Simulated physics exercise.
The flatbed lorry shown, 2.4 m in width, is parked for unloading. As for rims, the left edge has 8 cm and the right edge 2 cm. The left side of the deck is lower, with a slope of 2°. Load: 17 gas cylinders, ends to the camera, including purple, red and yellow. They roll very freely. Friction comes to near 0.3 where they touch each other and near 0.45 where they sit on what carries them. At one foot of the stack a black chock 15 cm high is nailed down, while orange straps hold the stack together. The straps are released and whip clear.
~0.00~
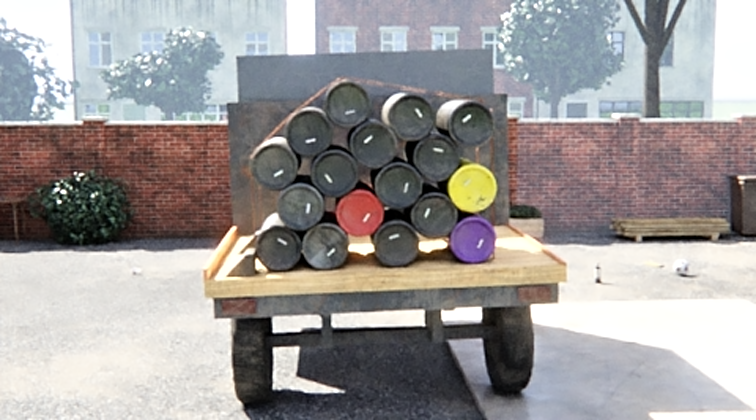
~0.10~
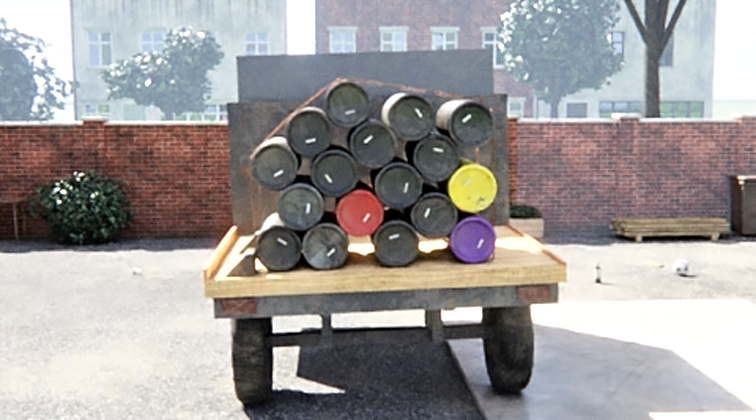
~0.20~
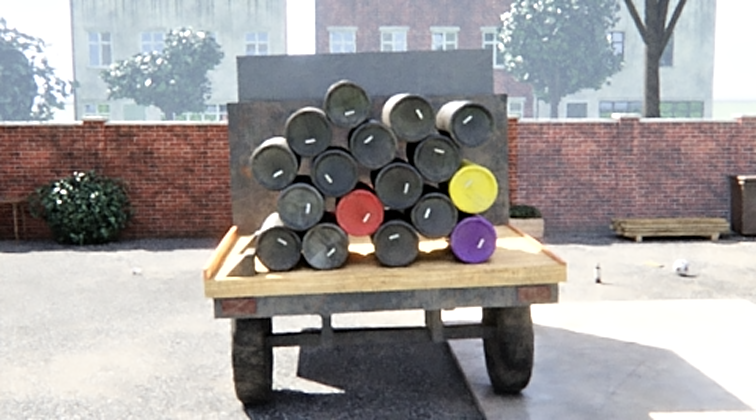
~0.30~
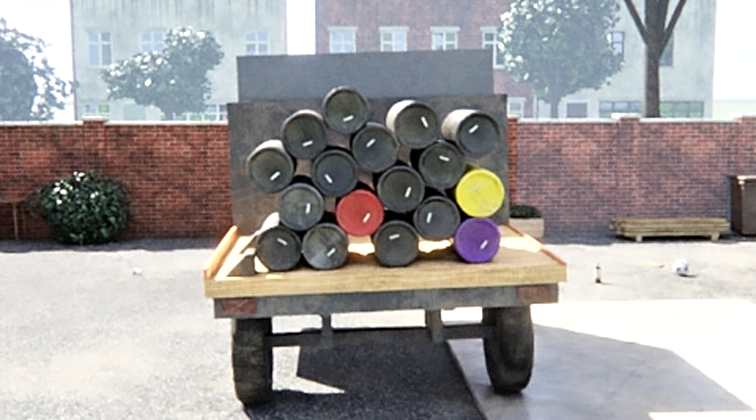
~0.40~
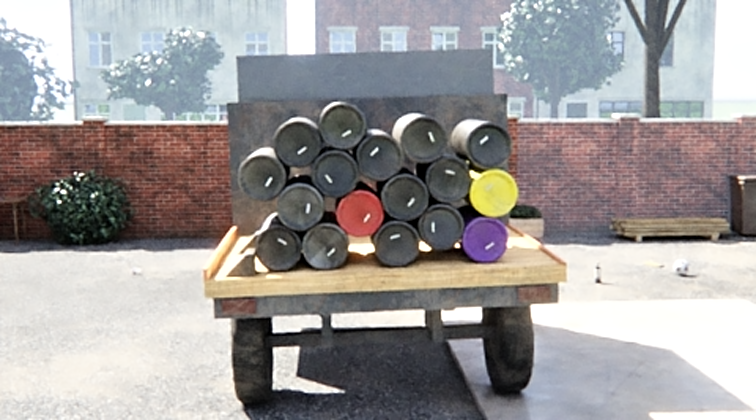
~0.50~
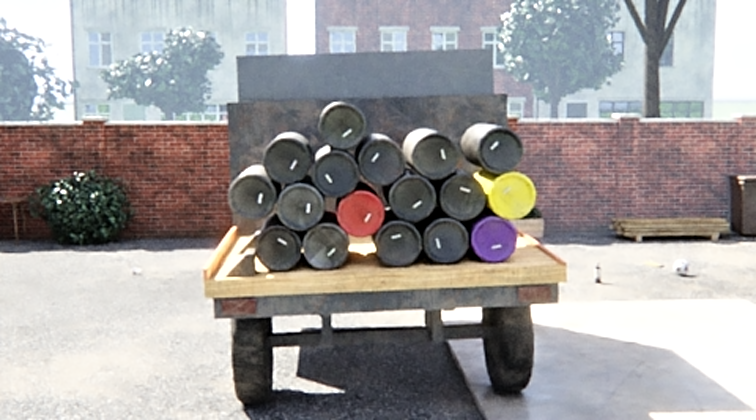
A stack of dark cylinders, with a red one near the middle and yellow above purple at the right, sits end-on across a parked flatbed lorry, seen from behind in a paved yard before a brick wall. The thin straps over the stack disappear. The pile then spreads sideways and sags, its upper cylinders shifting outward and down, yellow and purple sliding right, while red barely moves and the view stays still.
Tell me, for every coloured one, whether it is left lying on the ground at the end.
The purple is left on the ground. The red is not. The yellow is left on the ground.
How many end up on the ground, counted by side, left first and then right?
2 left, 4 right.
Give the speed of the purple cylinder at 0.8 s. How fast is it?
Speed approx. 0.7 m/s.
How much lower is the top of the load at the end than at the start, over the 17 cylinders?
50 cm.
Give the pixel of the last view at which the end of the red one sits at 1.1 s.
Position: About (374, 245).
Then, 0.8 s in, purple is on the deck, 25 cm from the right edge, rolling right; red is up on others, 110 cm from the left edge, rolling right; yellow is dropping off the right side; 1 of 17 is off.
Then, 1.1 s in, purple is on the deck, 5 cm from the right edge, rolling right; red is on the deck, 115 cm from the left edge; yellow is dropping off the right side; 3 of 17 are off.
Then, 1.4 s in, purple is dropping off the right side; yellow is on the ground to the right; still the same for red; 5 of 17 are off.
In the end (5.9 s), purple is down on the right; red is on the deck, 115 cm from the left edge; yellow is down on the right; 6 of 17 are off.
